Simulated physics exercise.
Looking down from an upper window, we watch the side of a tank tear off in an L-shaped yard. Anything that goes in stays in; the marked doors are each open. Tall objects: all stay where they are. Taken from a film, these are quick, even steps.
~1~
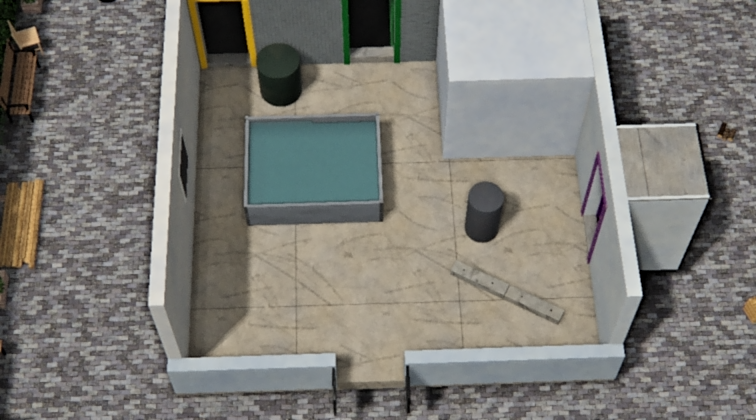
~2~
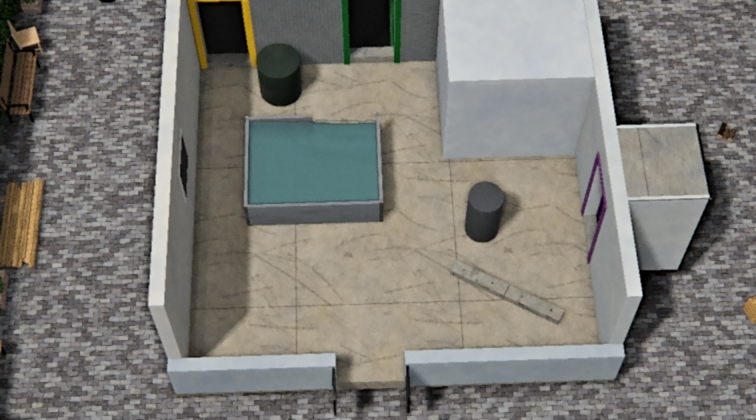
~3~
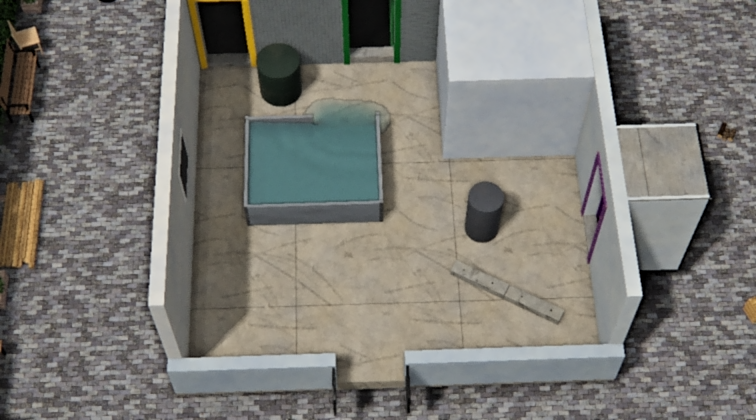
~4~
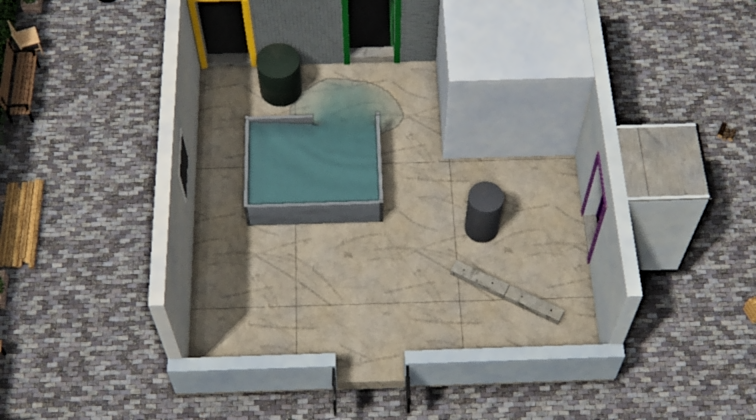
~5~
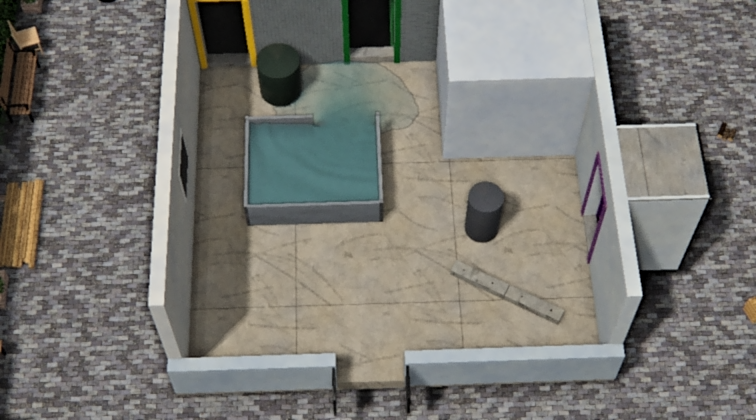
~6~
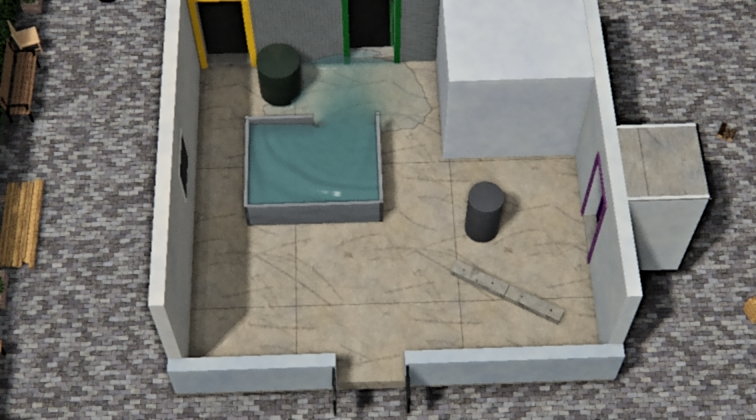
The walled yard stayed still around an open tank of blue-green water; part of the tank's far side gave way, and water poured through the gap, spreading thinly across the floor toward the back wall.
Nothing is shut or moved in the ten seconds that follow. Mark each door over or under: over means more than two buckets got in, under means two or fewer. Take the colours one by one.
Purple door - under, yellow door - under, green door - over.
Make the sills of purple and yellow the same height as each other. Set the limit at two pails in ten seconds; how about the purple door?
I'd say purple copes.
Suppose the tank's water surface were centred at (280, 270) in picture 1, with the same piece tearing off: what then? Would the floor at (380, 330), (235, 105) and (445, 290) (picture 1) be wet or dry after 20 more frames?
Point by point: Still bare; swamped; still bare.
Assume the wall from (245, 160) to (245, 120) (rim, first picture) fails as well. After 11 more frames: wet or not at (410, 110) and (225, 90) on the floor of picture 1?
Well, the first place would be still bare and the second one submerged.
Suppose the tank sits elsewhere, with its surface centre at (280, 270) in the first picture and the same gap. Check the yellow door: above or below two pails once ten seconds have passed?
My take: Yellow overshoots the threshold.
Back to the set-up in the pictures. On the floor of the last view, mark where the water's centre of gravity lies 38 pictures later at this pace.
The centre of mass sits at about (344, 167).
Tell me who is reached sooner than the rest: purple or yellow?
It's the one in yellow.
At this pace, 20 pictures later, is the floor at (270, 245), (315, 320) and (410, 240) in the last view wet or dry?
Lab note, in the order given: Unwetted, unwetted, wet through.
A moment on, water covers 15 % of the floor; the purple door not reached, the yellow door wet at the sill, nothing in, the green door over two buckets in.
Next, water covers 20 % of the floor; the purple door not reached, the yellow door wet at the sill, nothing in, the green door far over two buckets in.
Then, water covers 35 % of the floor; the purple door not reached, the yellow door wet at the sill, nothing in, the green door far over two buckets in.
Later, water covers 70 % of the floor; the purple door not reached, the yellow door under two buckets in, the green door far over two buckets in.
In the end, water covers 85 % of the floor; the purple door wet at the sill, nothing in, the yellow door under two buckets in, the green door far over two buckets in.
